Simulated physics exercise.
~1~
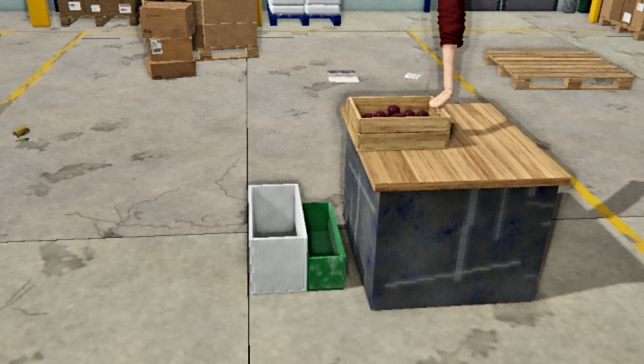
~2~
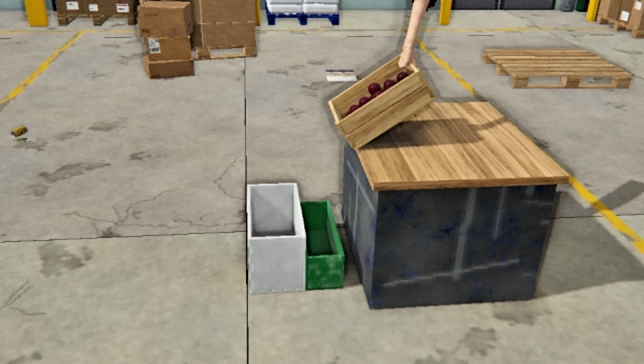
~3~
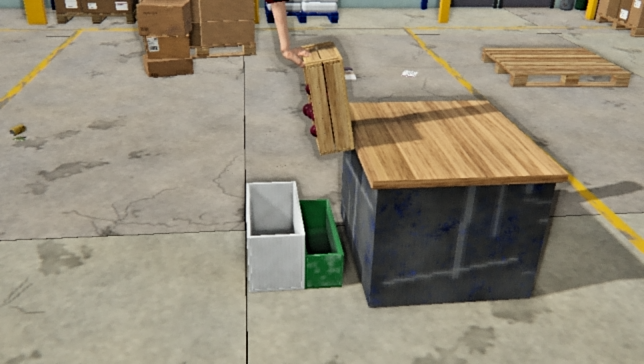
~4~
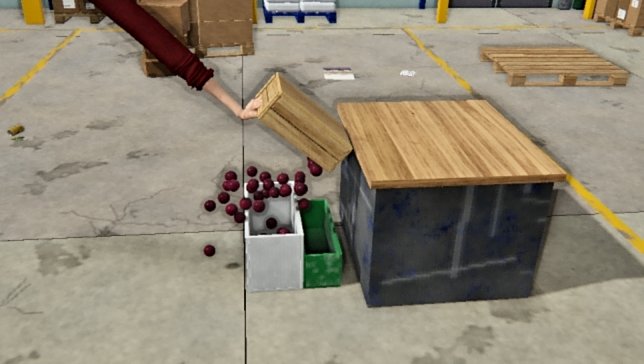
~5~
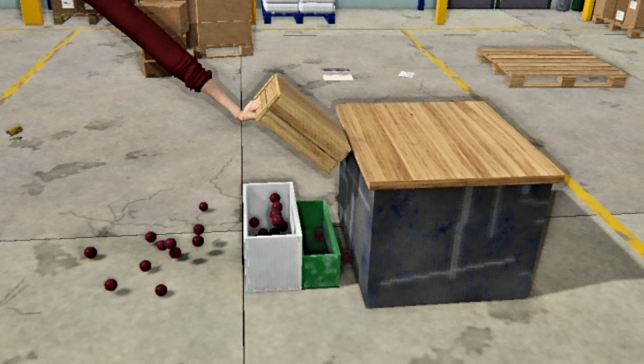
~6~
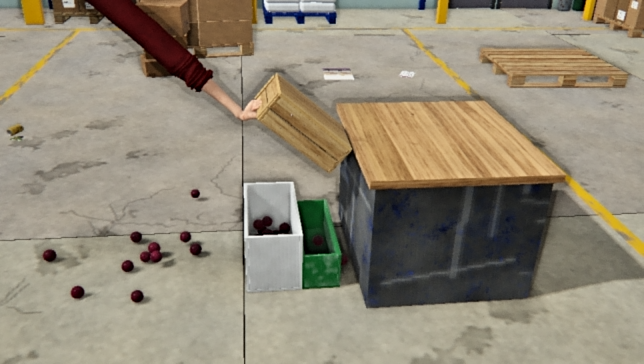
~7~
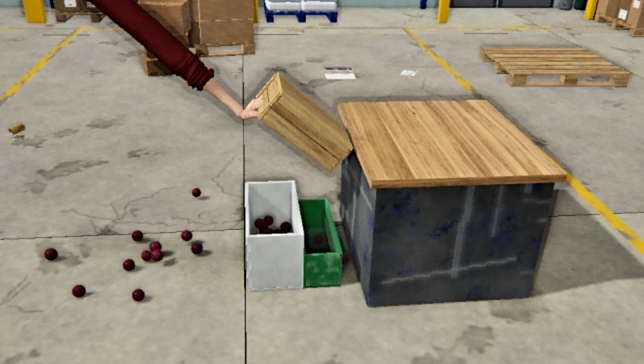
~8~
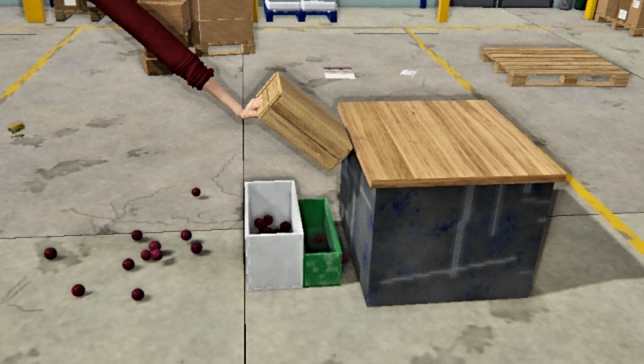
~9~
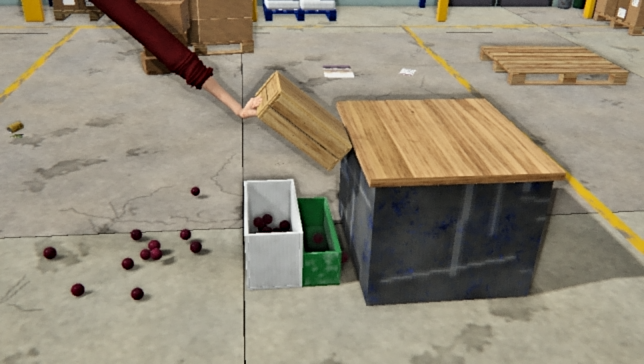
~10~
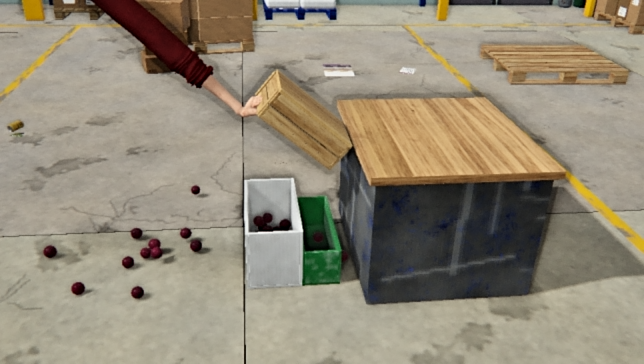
The video shows a hand tipping a wooden tote of red onions leftward off a bench until it hangs steeply over the edge, spilling them toward a white bin and a green bin. Many land in the white bin, while others roll left and settle on the concrete floor.
